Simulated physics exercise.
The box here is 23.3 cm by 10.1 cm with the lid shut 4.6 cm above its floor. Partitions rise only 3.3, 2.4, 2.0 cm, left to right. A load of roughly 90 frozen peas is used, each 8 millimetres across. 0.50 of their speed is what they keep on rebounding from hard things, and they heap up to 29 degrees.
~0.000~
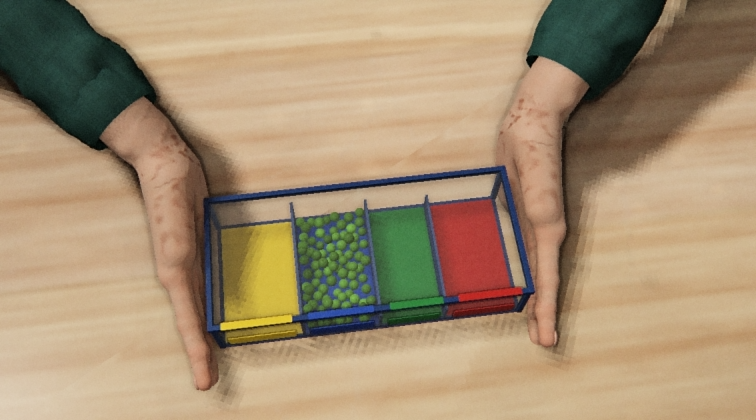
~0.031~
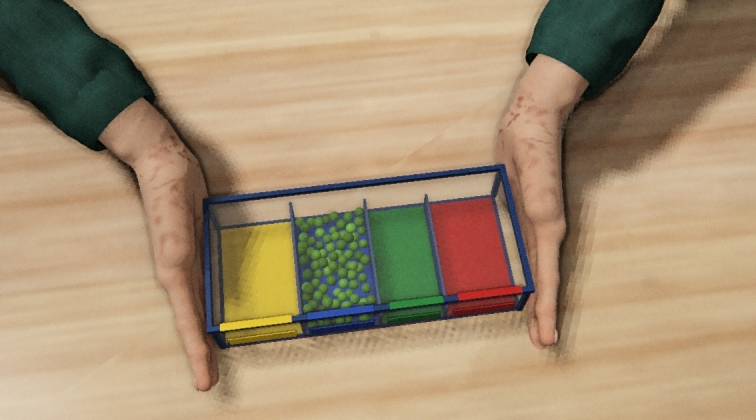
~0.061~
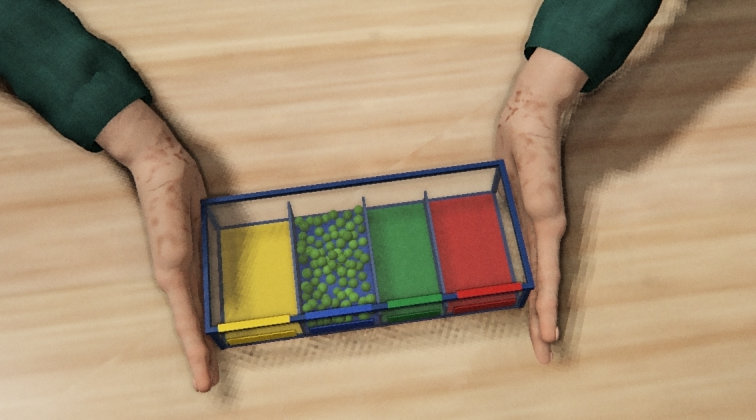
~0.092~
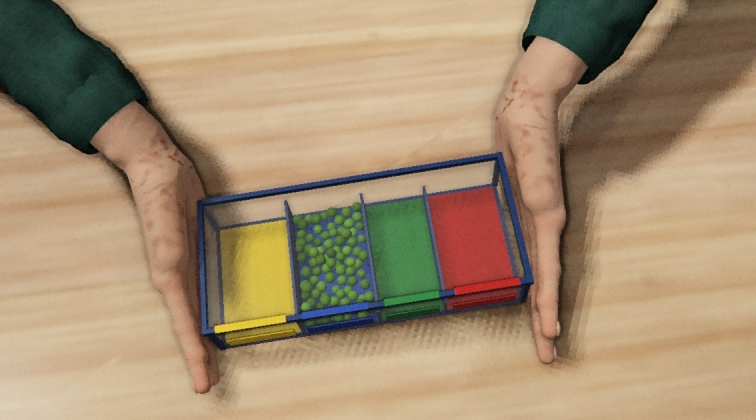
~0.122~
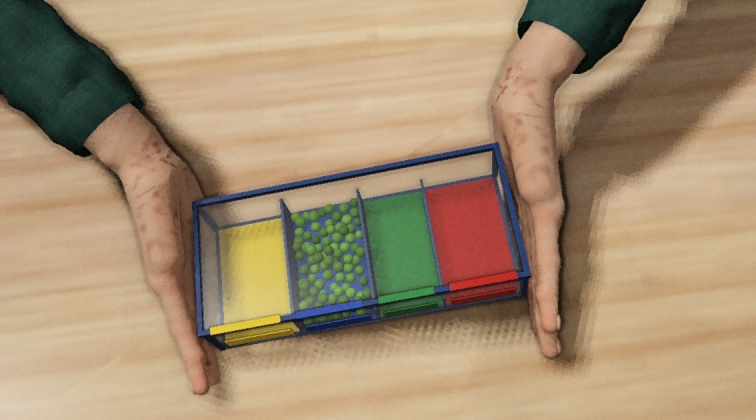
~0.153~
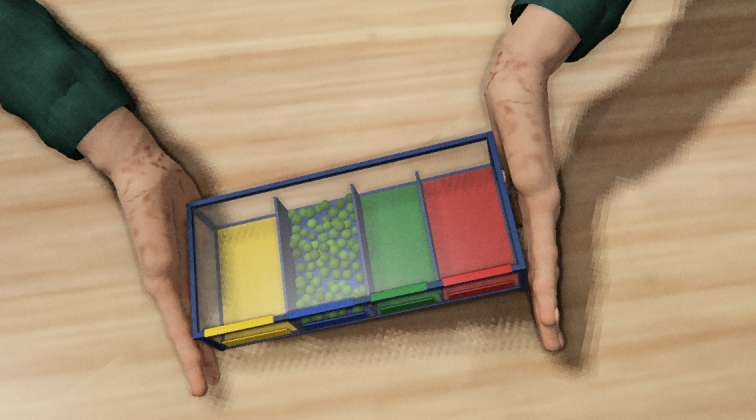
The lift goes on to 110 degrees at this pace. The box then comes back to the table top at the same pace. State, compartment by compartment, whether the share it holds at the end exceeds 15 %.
Red: Does not exceed; blue: Exceeds; green: Does not exceed; yellow: Exceeds.
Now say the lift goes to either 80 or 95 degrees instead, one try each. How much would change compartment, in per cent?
Some 10 and 45 per cent.
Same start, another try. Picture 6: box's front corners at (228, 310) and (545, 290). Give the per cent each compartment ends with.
That leaves red with 100 percent, blue with 0, green with 0 and yellow with 0 percent.
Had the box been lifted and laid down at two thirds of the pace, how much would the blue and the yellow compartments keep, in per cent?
You'd end up with blue at 60 percent and yellow at 40 percent.
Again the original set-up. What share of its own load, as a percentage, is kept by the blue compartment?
Fraction kept: Approx. 50 %.
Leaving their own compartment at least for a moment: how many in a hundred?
I'd say near 50 percent of them.
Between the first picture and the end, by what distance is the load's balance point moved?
It shifts some 5.0 cm.
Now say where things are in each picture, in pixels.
Box tilt 0 degrees, front corners at (213, 327) and (528, 289); blue 100 %, in the first frame.
Box tilt 1 degrees, front corners at (213, 327) and (528, 287), in the second frame.
Box tilt 2 degrees, front corners at (211, 328) and (528, 284), in the third frame.
Box tilt 5 degrees, front corners at (208, 330) and (527, 279), lowest corner left front, in the fourth frame.
Box tilt 9 degrees, front corners at (204, 331) and (524, 272), lowest corner left front, in the fifth frame.
Box tilt 13 degrees, front corners at (199, 333) and (519, 265), lowest corner left front; blue 100 %. The box's pace is about 145 degrees a second, in the sixth frame.
After 0.89 s, tilt 110 degrees; blue 80 %, yellow 20 %.
Then, at 1.37 s, tilt 50 degrees; blue 50 %, yellow 50 %.
Then, at 1.93 s, tilt 0 degrees; blue 50 %, yellow 50 %.
At rest (2.5 s), red 0 %, blue 50 %, green 0 %, yellow 50 %.
